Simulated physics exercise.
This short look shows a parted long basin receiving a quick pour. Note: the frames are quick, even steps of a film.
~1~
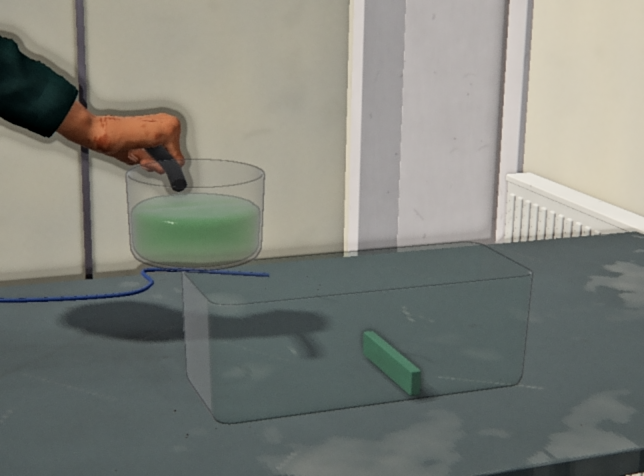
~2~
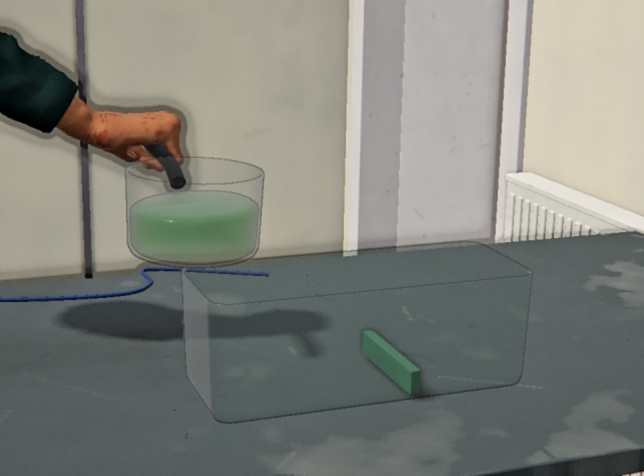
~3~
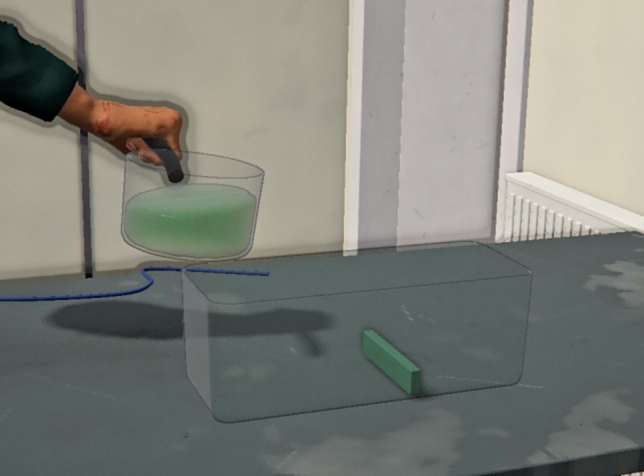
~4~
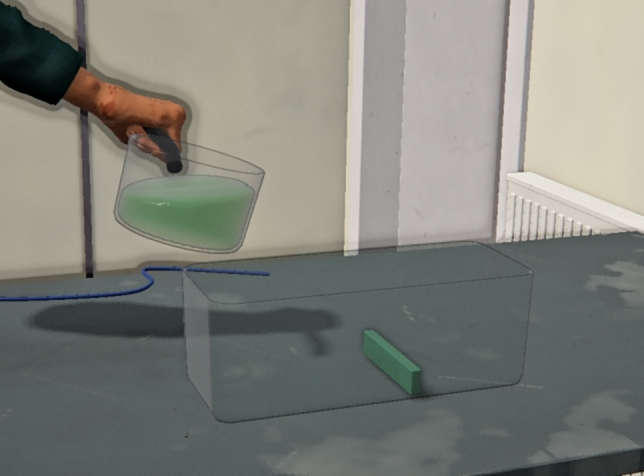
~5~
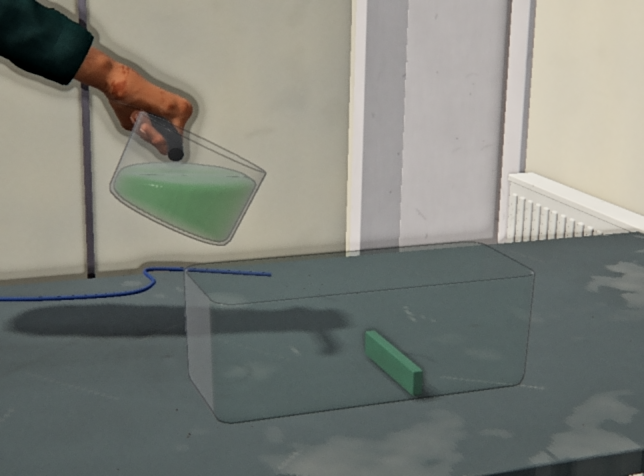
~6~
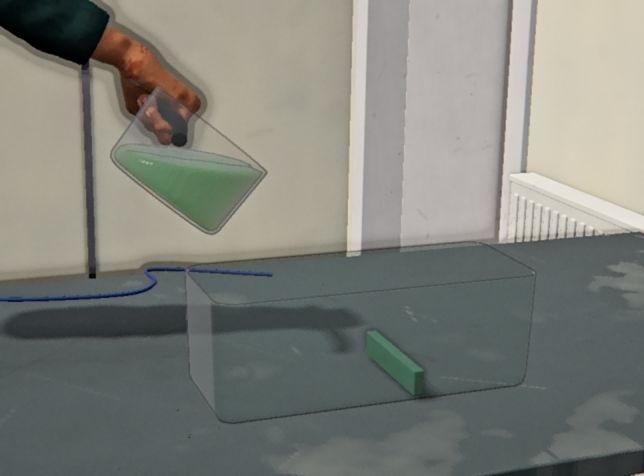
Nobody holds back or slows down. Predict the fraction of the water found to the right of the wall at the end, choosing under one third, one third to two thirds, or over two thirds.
The part right of the wall will probably remain beneath one third.
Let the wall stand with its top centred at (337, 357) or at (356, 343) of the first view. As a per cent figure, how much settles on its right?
Well, it's close to 80 per cent for the first one, then 55 per cent for the other.
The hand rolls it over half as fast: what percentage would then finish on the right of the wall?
It comes to 15 per cent or so.
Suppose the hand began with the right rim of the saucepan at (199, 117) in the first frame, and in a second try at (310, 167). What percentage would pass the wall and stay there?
Around 25 percent first, around 70 percent second.
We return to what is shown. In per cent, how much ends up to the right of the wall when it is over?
Some 15 parts in a hundred.
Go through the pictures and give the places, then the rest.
In the first picture, tilt 0°; pouring edge (260, 171); surface from (132, 211) to (256, 203); the long basin's rim runs from (195, 288) to (506, 259); the wall's top is at (391, 352).
In the second picture, tilt 2°; pouring edge (260, 171); surface from (130, 210) to (254, 198).
In the third picture, tilt 7°; pouring edge (259, 170); surface from (126, 205) to (252, 192).
In the fourth picture, tilt 16°; pouring edge (260, 171); surface from (121, 193) to (251, 184).
In the fifth picture, tilt 27°; pouring edge (261, 171); surface from (117, 173) to (253, 175).
In the sixth picture, tilt 40°; pouring edge (261, 171); surface from (116, 150) to (257, 166).
A moment on, the saucepan is tipped on its side and 46 per cent is still to pour, 6 is left of the wall and 0 right of it.
Next, the saucepan is tipped right over and 10 per cent is still to pour, 65 is left of the wall and 6 right of it.
Then the saucepan is tipped right over and 1 per cent is still to pour, 81 is left of the wall and 10 right of it.
Later the saucepan is tipped right over and 0 per cent is still to pour, 85 is left of the wall and 11 right of it.
Finally, 82 per cent lies left of the wall, 14 right of it and 4 outside.
